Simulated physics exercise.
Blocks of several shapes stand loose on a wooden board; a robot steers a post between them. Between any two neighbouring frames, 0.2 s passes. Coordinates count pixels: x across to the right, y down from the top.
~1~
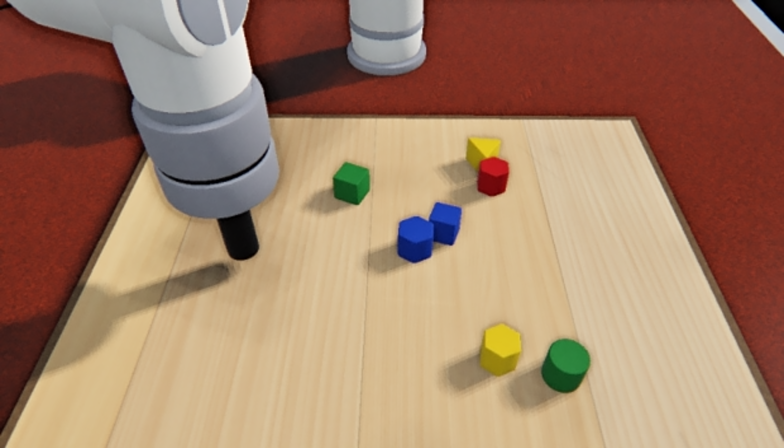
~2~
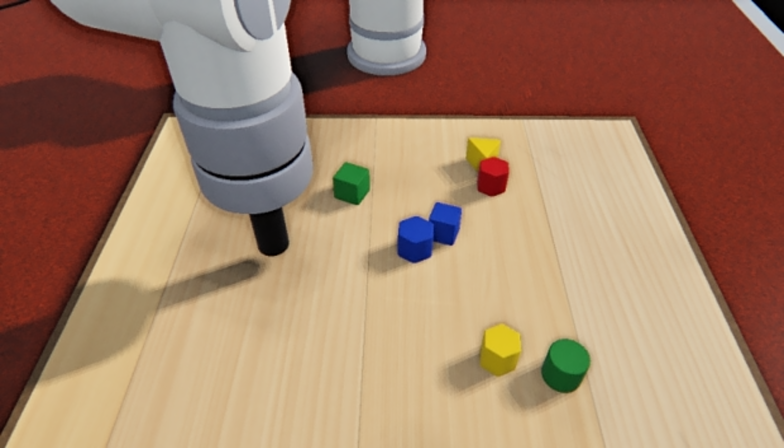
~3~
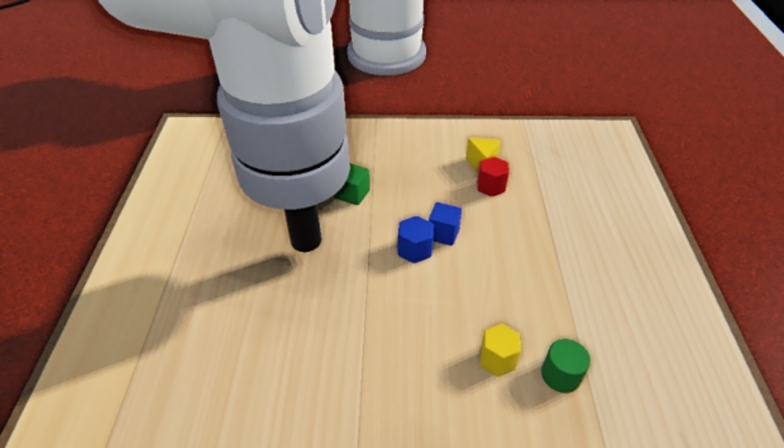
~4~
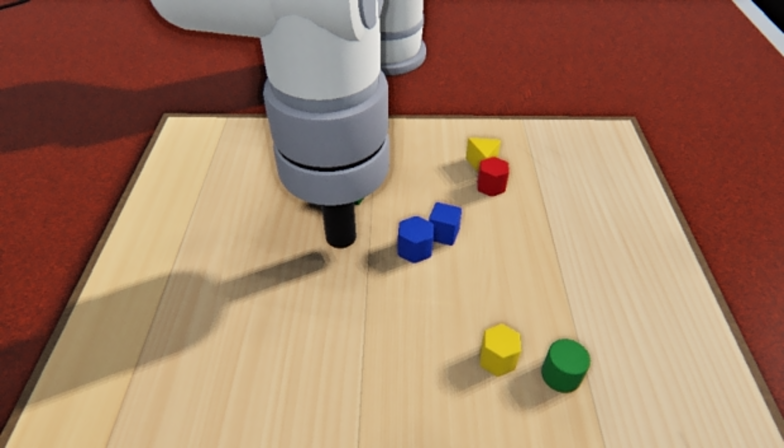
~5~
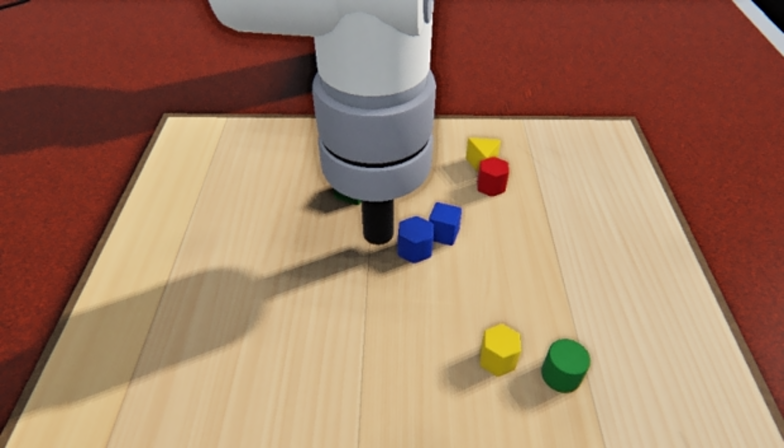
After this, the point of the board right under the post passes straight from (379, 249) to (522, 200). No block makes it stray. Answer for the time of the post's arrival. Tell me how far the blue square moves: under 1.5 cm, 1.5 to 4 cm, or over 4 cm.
Movement: Over 4 cm.
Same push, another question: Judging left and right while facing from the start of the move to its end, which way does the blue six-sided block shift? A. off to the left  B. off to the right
(B)
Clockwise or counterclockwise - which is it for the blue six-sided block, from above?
Viewed from overhead, the blue six-sided block winds up turned clockwise.
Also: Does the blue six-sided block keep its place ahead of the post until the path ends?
I believe not.
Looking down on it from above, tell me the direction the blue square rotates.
Spin direction: Clockwise.
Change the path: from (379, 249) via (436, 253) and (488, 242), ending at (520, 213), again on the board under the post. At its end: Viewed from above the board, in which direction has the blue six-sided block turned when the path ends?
Looking down on the board, it turns clockwise.
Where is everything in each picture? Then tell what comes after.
In the first picture, lower end of the post at (244, 249), tops of blocks, blue six-sided block at (416, 229), blue square at (446, 213), red six-sided block at (495, 166).
In the second picture, post at (274, 245), blocks as before.
In the third picture, post at (306, 241), blocks as before.
In the fourth picture, post at (341, 238), blocks as before.
In the fifth picture, post at (378, 234), blue six-sided block at (416, 229), blue square at (446, 213), red six-sided block at (495, 166).
The first path, step by step. One third of the way, post at (430, 216); blue six-sided block at (446, 232), turned 55° clockwise; blue square at (461, 209).
Two thirds of the way, post at (479, 200); blue six-sided block at (447, 232), turned 55° clockwise; blue square at (502, 208), turned 25° clockwise.
At the end, post at (525, 185); blue six-sided block at (447, 232), turned 55° clockwise; blue square at (507, 209), turned 45° clockwise; red six-sided block not moved.
